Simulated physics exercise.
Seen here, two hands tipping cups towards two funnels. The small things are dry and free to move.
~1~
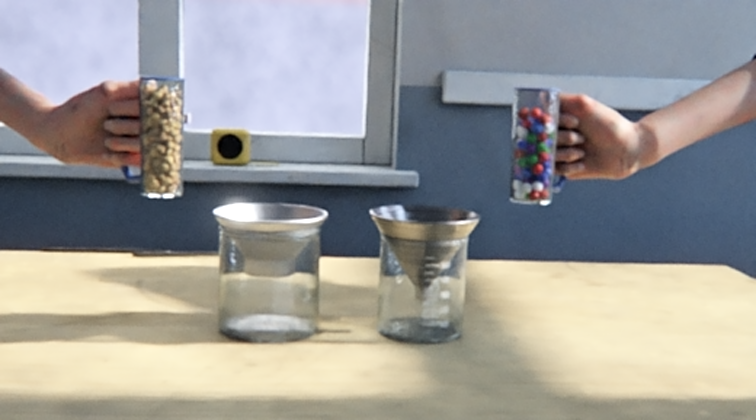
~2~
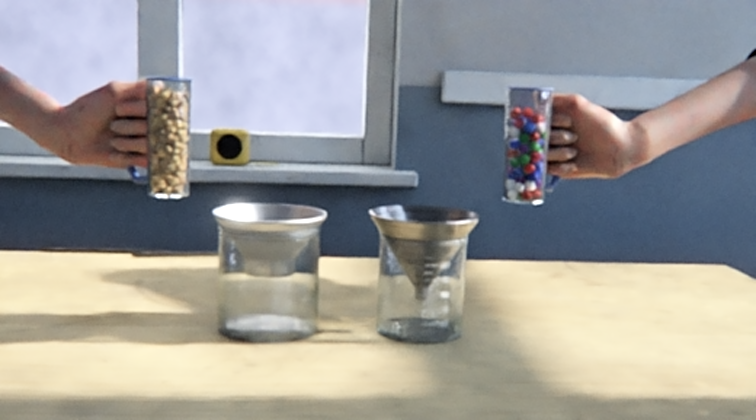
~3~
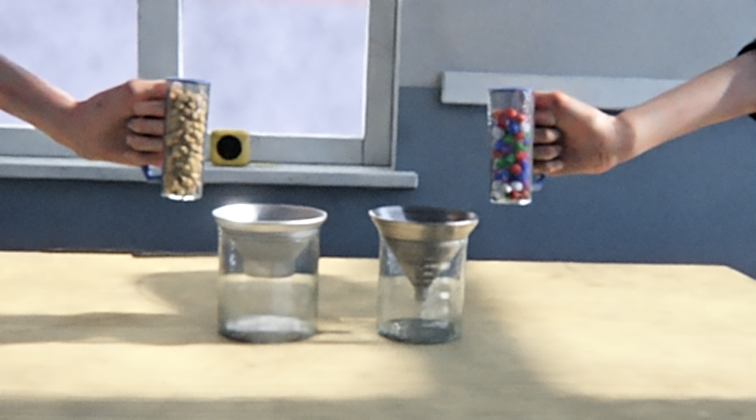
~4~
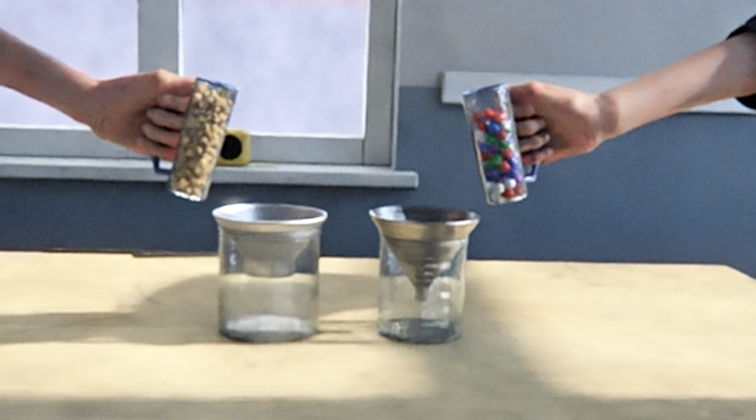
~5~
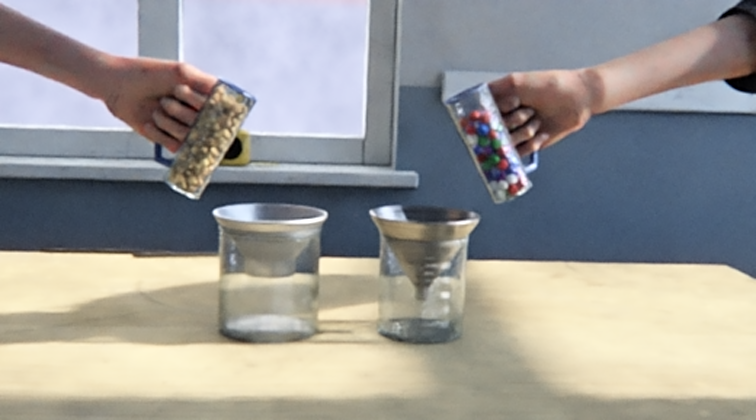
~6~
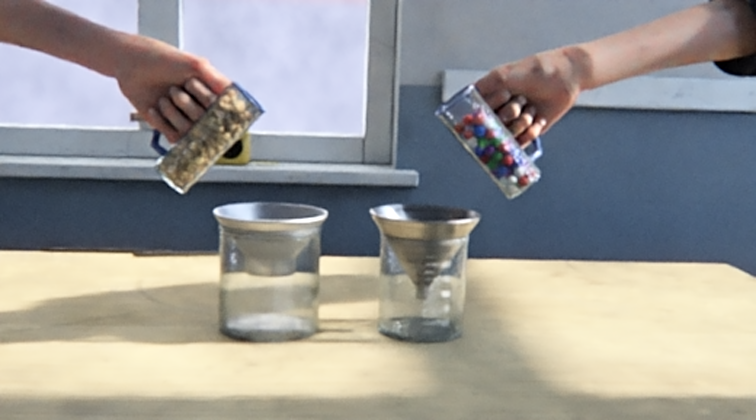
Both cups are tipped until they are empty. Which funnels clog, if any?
On the left it runs clear, on the right it gets blocked.
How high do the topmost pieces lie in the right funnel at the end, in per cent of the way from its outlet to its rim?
Near 80 %.
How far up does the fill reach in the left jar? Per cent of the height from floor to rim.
Close to 15 per cent.
Then, 0.36 s later than the last frame, left, every one still in the cup; right, every one still in the cup.
Then, 0.68 s later than the last frame, left, almost all still in the cup, just a few in or over the funnel; right, the larger part still in the cup, about a tenth in or over the funnel.
Then, 0.95 s later than the last frame, left, roughly two thirds still in the cup, roughly a quarter in or over the funnel, roughly a quarter down in the jar; right, roughly a quarter still in the cup, the larger part in or over the funnel.
When it is over, left, every one down in the jar; right, every one stuck in the funnel, not one down in the jar.
